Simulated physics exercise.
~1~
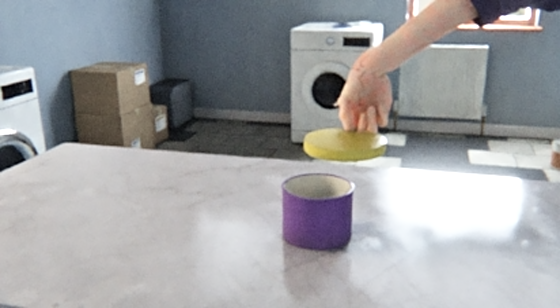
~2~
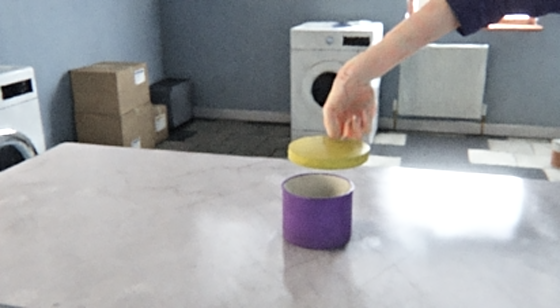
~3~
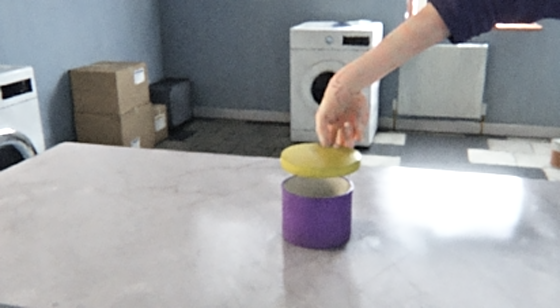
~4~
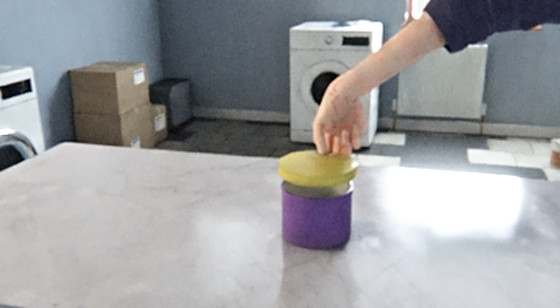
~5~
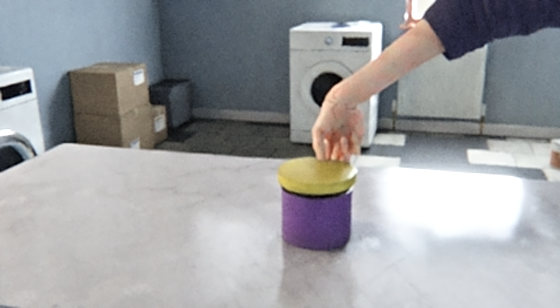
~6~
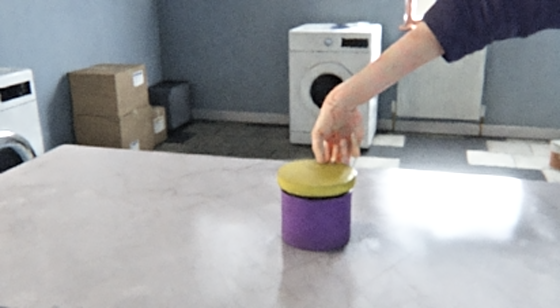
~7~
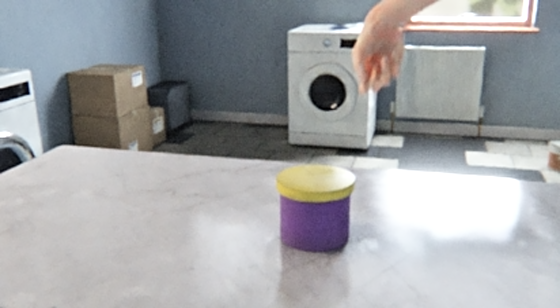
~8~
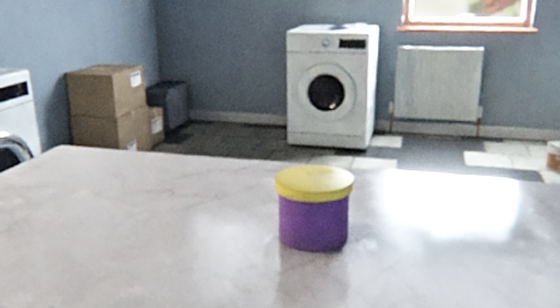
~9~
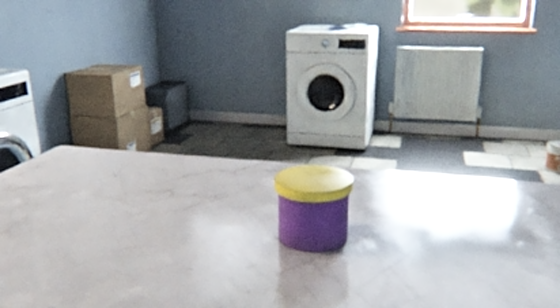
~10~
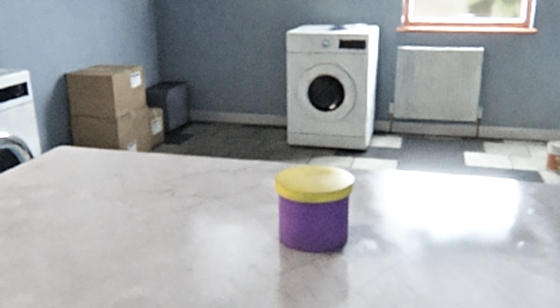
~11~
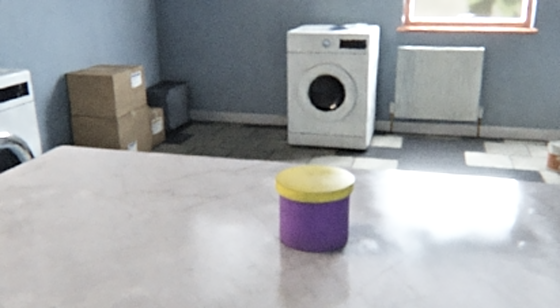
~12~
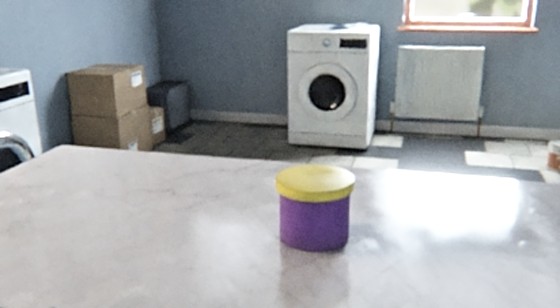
A hand lowers a yellow disc onto a purple container's rim, releases it, and withdraws.
